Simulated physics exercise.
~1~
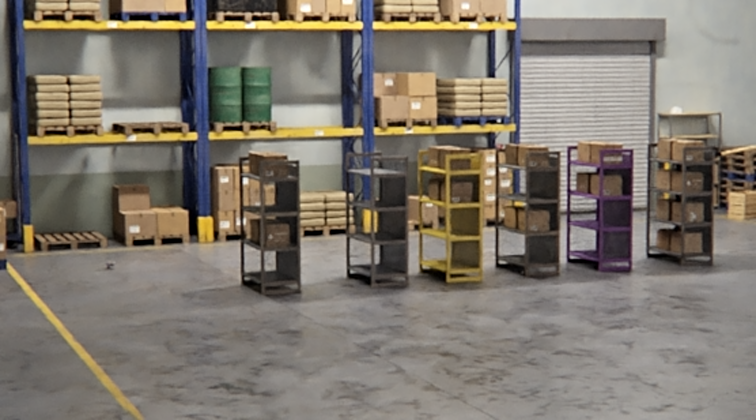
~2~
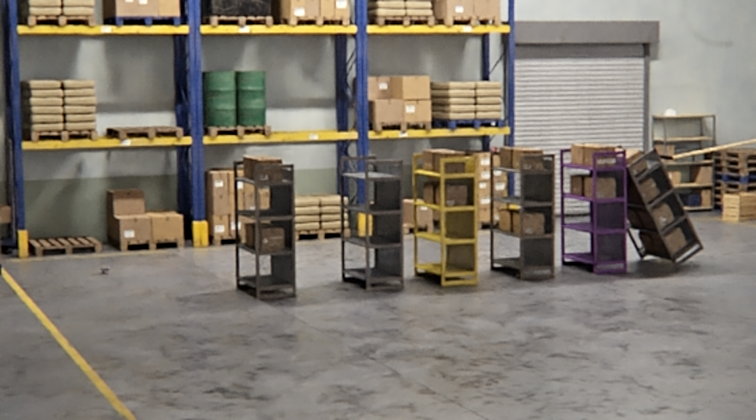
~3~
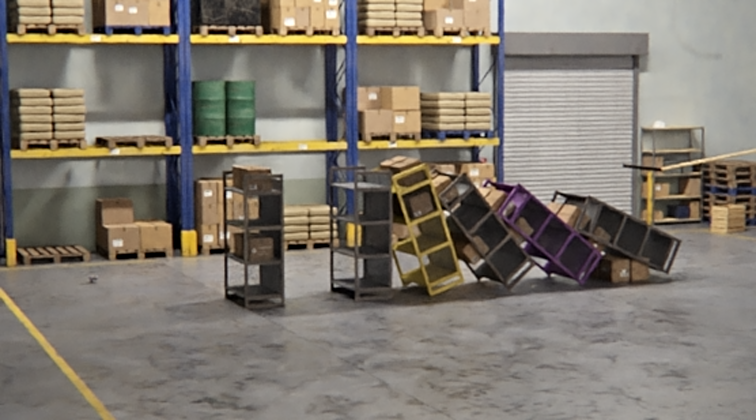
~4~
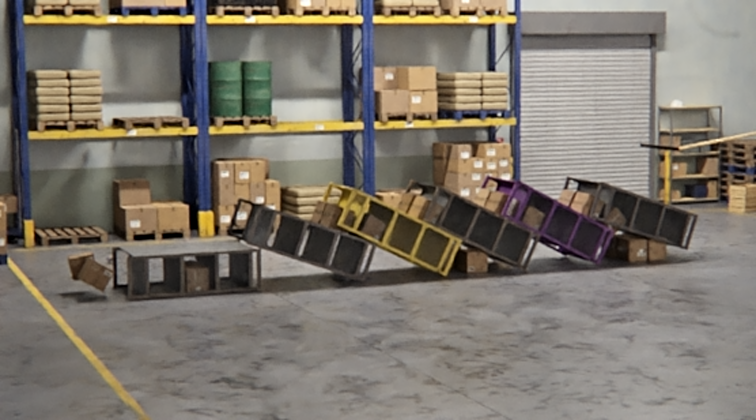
A pole at the right edge of a warehouse floor, seen from the front by a slightly swaying camera, tips the rightmost of six carton-laden shelving units to the left. The row is grey except for a yellow unit third from left and a purple one second from right, with tall racks and a roller shutter behind. The grey unit leans into the purple one, and the fall passes leftward through the next grey unit and the yellow one. The last two follow, spilling cartons. Finally the leftmost lies flat, the others slumped overlapping against their neighbours, none upright.
